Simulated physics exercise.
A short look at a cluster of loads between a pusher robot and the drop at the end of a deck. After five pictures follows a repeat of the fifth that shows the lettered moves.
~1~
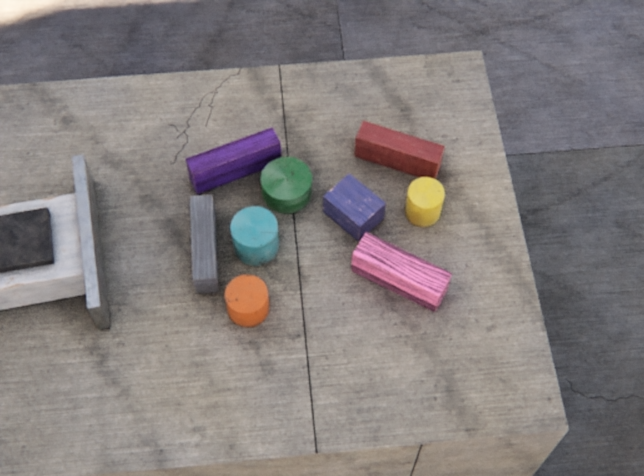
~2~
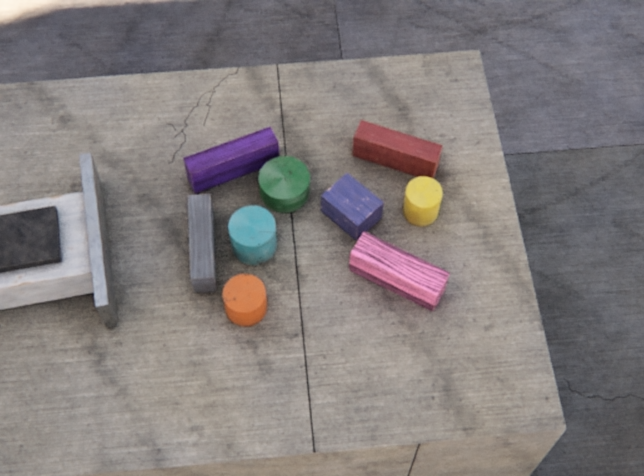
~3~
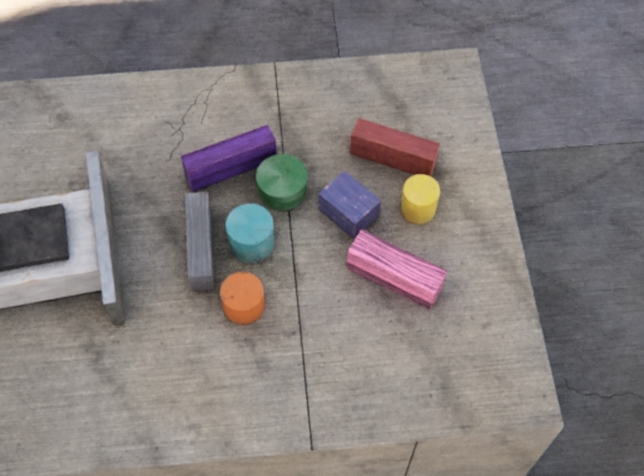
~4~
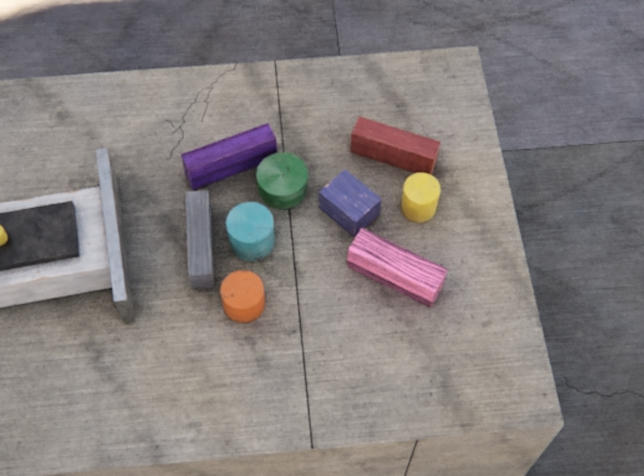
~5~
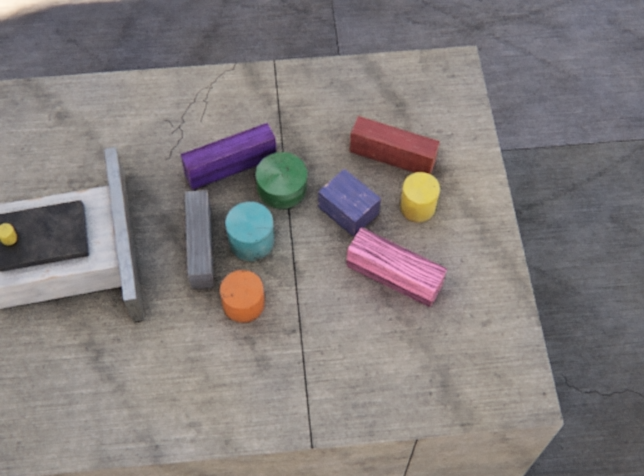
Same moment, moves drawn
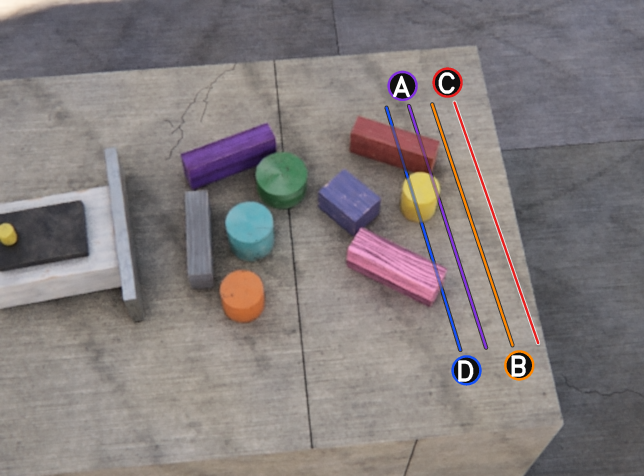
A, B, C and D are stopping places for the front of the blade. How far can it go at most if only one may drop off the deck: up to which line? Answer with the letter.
A is the last line within the limit.
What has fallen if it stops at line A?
The yellow canister.
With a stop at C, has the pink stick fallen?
Yes.
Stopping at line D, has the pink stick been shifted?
By then, yes.
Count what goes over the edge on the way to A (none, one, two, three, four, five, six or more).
By then, one.
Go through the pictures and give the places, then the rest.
In the first picture, green canister (287, 185); grey stick (204, 244); purple stick (235, 161).
In the second picture, robot (21, 239); orange canister (245, 300).
In the third picture, robot (28, 236); turquoise canister (250, 234).
In the fourth picture, robot (39, 234); blue crate (350, 203).
In the fifth picture, robot (49, 233); green canister (282, 181); grey stick (200, 239); purple stick (230, 156).
On the marked copy, A at (445, 218); B at (470, 216); C at (493, 214); D at (421, 220).
Taking A. A third of the way, robot (170, 223); purple stick (279, 146); orange canister (282, 292).
Two thirds of the way, robot (287, 213); yellow canister (461, 206); blue crate (425, 184).
When it is over, robot (378, 206); yellow canister over the edge; blue crate (500, 170); one fallen.
As for the rest, B drops three; C drops five; D is within the limit but short.
